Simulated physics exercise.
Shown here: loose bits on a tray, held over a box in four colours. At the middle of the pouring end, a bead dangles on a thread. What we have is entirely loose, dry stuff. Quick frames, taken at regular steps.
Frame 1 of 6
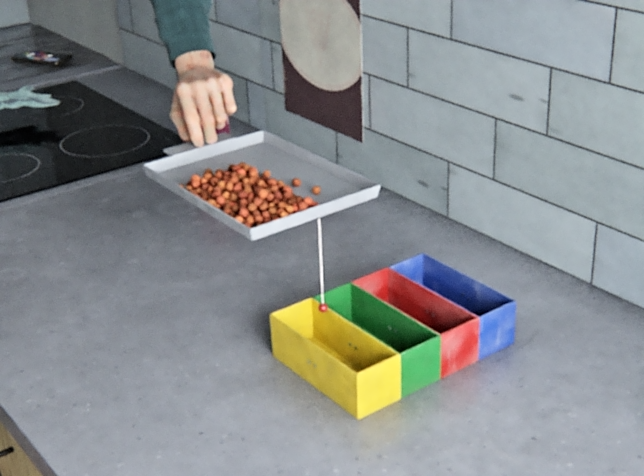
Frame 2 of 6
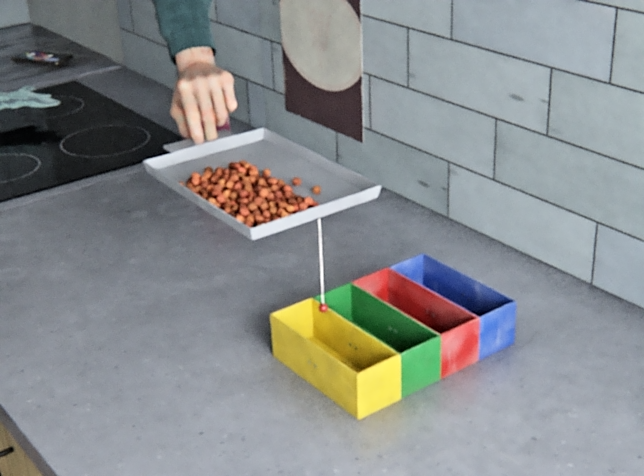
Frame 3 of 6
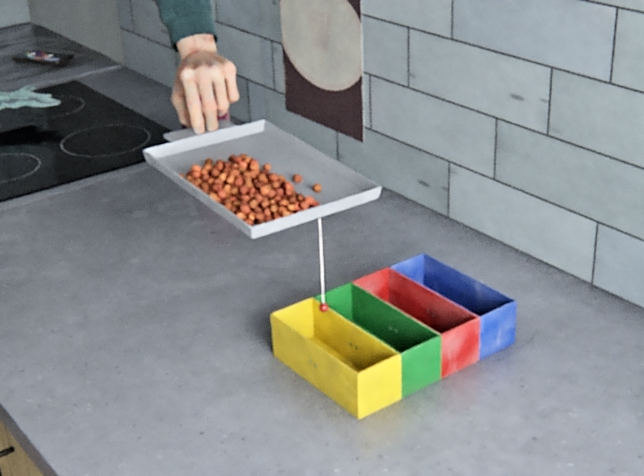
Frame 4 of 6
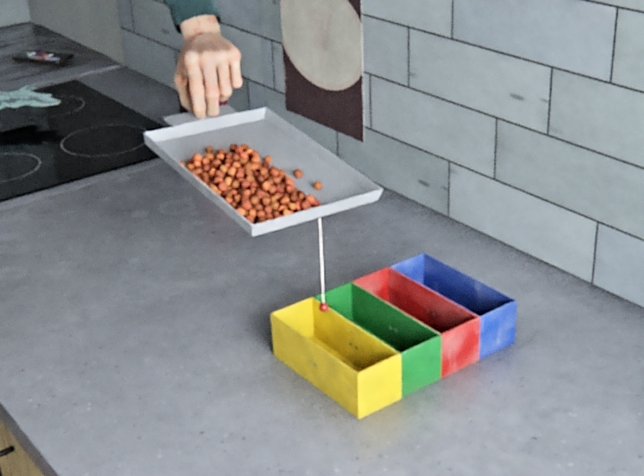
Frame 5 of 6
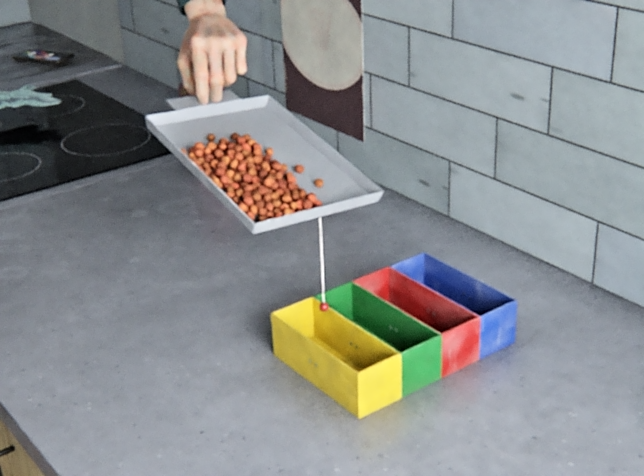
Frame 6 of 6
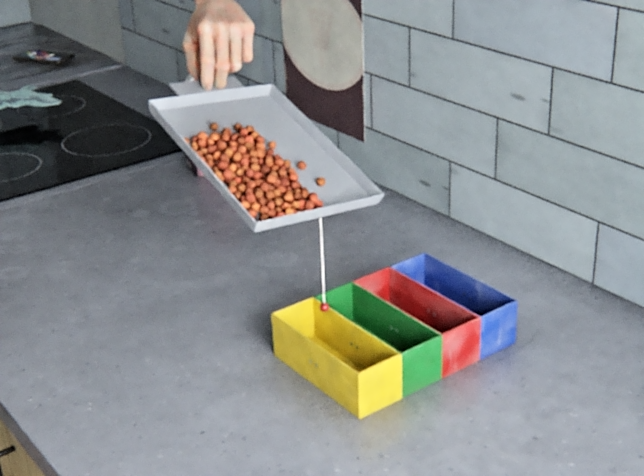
Hand raising the back of a grey tray of reddish-brown pellets, slanting it gradually above yellow, green, red and blue compartments.
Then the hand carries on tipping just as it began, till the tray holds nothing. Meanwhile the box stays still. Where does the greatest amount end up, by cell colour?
In the green cell.
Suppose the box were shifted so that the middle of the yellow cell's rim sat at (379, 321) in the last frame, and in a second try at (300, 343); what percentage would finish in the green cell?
I'd say about 20 percent, followed by about 30 percent.
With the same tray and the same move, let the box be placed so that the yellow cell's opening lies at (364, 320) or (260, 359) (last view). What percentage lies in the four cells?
In turn about 70 and about 80 percent.
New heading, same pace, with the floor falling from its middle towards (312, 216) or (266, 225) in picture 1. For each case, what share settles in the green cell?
About 20 and 0 percent.
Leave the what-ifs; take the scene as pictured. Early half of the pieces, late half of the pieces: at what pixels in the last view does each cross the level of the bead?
Initially about (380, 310); subsequently about (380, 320).
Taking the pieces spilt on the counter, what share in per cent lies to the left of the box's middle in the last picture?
Close to 60 %.
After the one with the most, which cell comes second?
Ranked second: The yellow one.
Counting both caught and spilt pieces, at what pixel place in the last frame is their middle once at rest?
Near pixel (392, 367).
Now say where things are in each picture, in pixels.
In the first frame, corners of the pouring end near (251, 228) and (377, 185), level; middle of the load near (246, 200), clay pellets; bead on its thread near (323, 308); yellow cell near (379, 382); green cell near (420, 362); red cell near (459, 344); blue cell near (497, 326).
In the second frame, corners of the pouring end near (252, 227) and (377, 185), level; middle of the load near (246, 198).
In the third frame, corners of the pouring end near (253, 226) and (378, 186), tipped barely, lowest at the right corner; middle of the load near (248, 185).
In the fourth frame, corners of the pouring end near (254, 224) and (379, 188), tipped a little, lowest at the right corner; middle of the load near (249, 179).
In the fifth frame, corners of the pouring end near (255, 222) and (380, 190), tipped clearly, lowest at the right corner; middle of the load near (251, 173).
In the sixth frame, corners of the pouring end near (257, 221) and (381, 193), tipped clearly, lowest at the right corner; middle of the load near (254, 168); yellow cell near (380, 382); green cell near (421, 362); red cell near (461, 343); blue cell near (498, 326).
Shortly afterwards, tray tipped steeply; all but a few on the tray; only a few in the yellow cell; only a few in the red cell; a little falling or outside the box.
Next, tray tipped past a quarter turn; the bulk on the tray; a little in the green cell; a little in the yellow cell; a little in the red cell; only a few in the blue cell; only a few falling or outside the box.
Some moments later, tray tipped past a quarter turn; near half in the green cell; near a quarter in the yellow cell; near a quarter in the red cell; only a few in the blue cell; a little falling or outside the box.
In the end, tray tipped past a quarter turn; near half in the green cell; near a quarter in the yellow cell; near a quarter in the red cell; only a few in the blue cell; a little outside the box.
